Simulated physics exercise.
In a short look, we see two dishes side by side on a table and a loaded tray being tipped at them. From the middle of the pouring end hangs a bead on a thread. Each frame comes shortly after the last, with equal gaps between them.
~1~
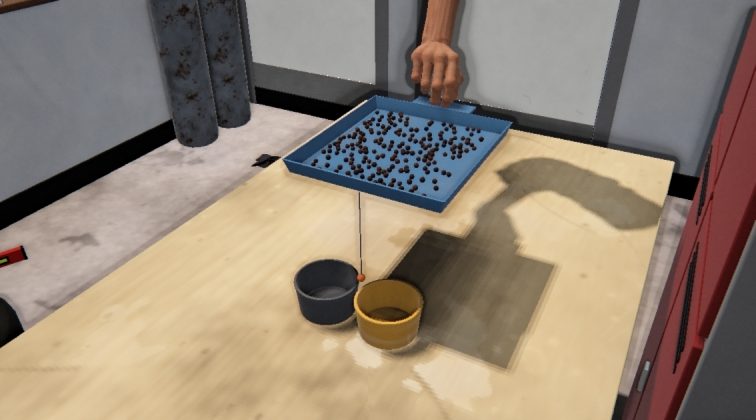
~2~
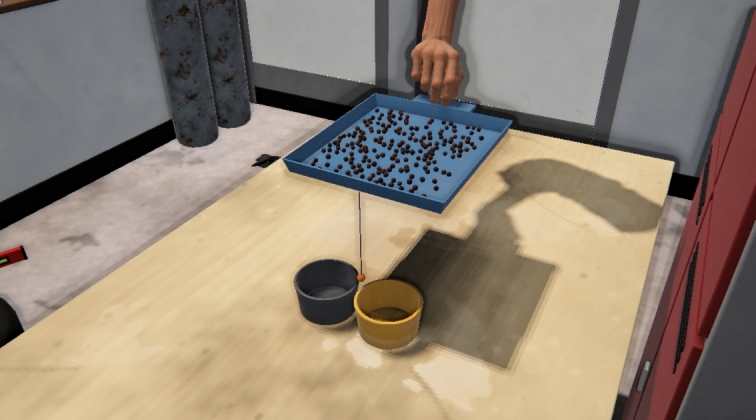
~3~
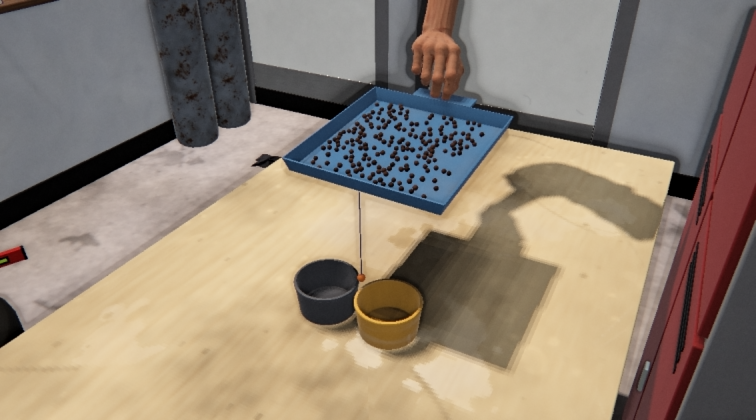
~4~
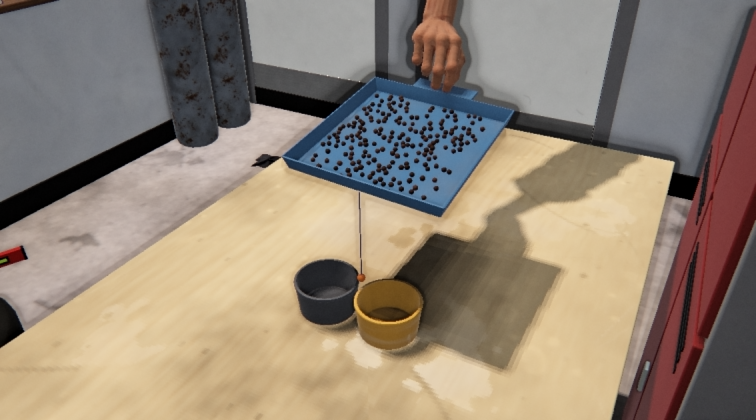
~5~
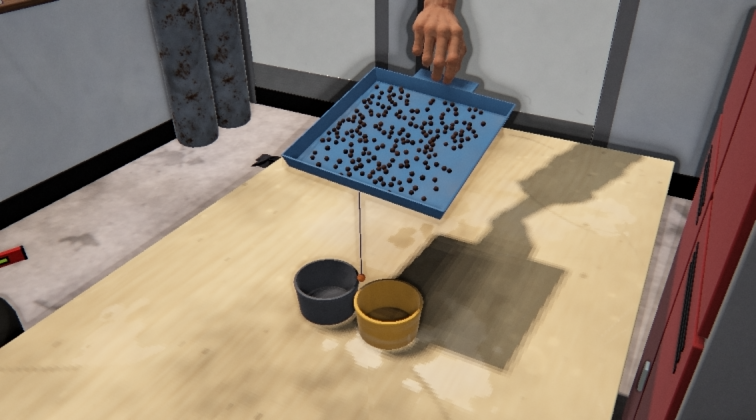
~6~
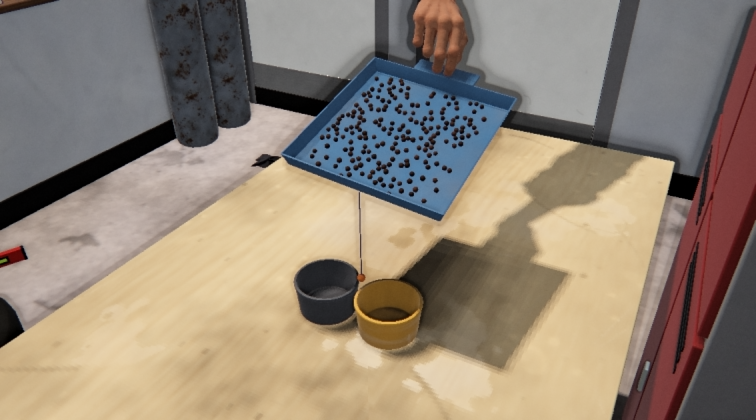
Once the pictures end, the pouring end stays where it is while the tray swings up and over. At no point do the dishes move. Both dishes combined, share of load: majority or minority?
The amount caught is going to be smaller than the amount missed.
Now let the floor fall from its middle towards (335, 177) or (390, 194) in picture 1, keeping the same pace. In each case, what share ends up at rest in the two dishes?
For the first it's near 40 %, for the second near 20 %.
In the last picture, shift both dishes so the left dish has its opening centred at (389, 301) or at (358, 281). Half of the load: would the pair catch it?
At place one the bulk; at place two the bulk.
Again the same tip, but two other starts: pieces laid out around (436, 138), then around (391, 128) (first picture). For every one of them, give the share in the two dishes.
First try 10 %, second try 20 %.
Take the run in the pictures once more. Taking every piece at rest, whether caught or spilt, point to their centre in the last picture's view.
Around (434, 344), give or take.
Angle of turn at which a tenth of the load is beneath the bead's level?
Close to 75 degrees, I reckon.
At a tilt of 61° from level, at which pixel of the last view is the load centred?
Near (411, 202).
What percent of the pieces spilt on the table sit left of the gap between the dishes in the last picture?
I make it about 0 percent or so.
Just after the last frame, tray tipped steeply; almost all on the tray; just a few outside both; about a tenth in the air.
A moment on, tray tipped past a quarter turn; about a tenth on the tray; roughly a quarter in the right dish; roughly half outside both; roughly a quarter in the air.
Further on, tray tipped past a quarter turn; roughly a quarter in the right dish; the larger part outside both.
When it is over, tray tipped past a quarter turn; roughly a quarter in the right dish; not one in the left dish; the larger part outside both.
